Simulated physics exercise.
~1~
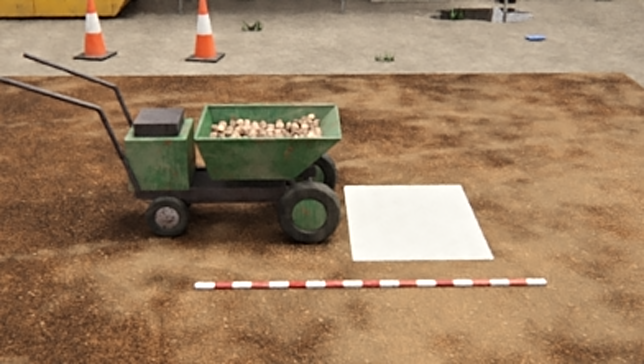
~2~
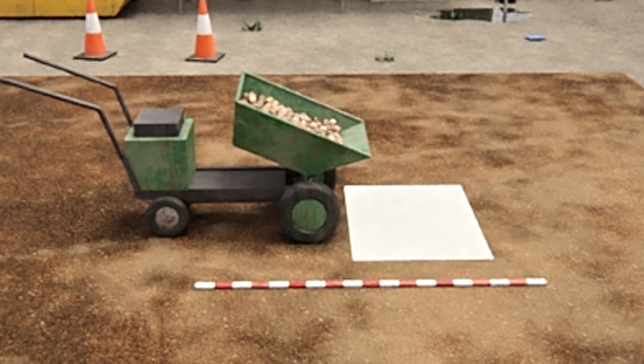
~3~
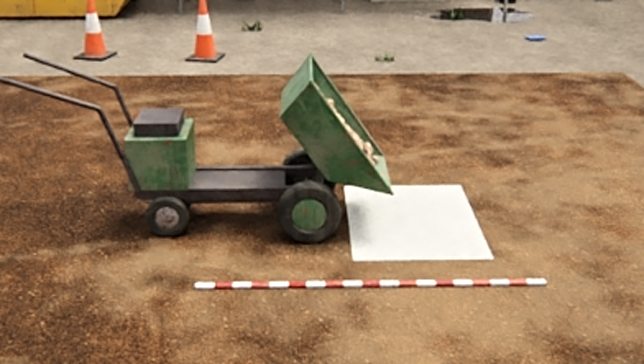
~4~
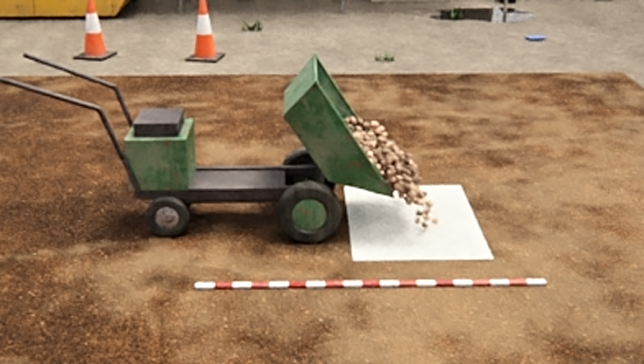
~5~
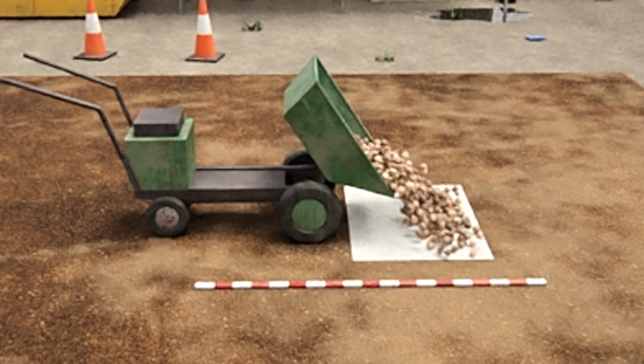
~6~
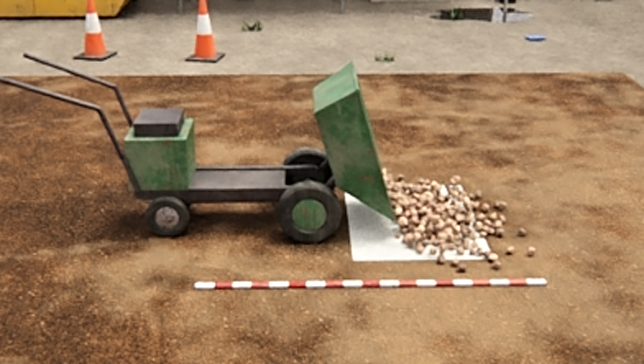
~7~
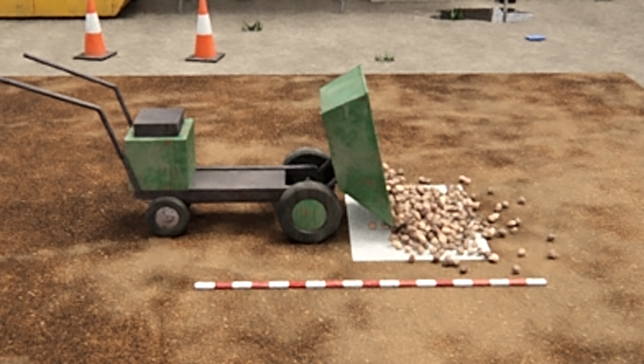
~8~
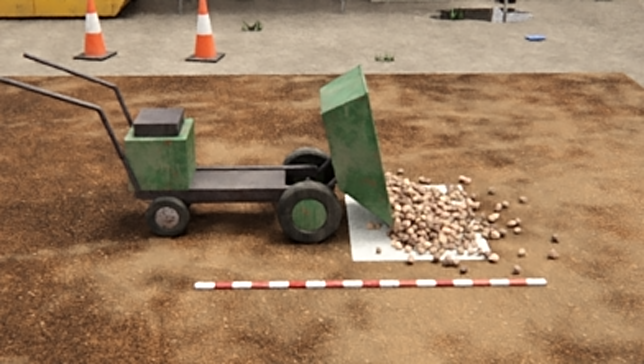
A green barrow's tray tips forward and spills stones into a heap over a white sheet.
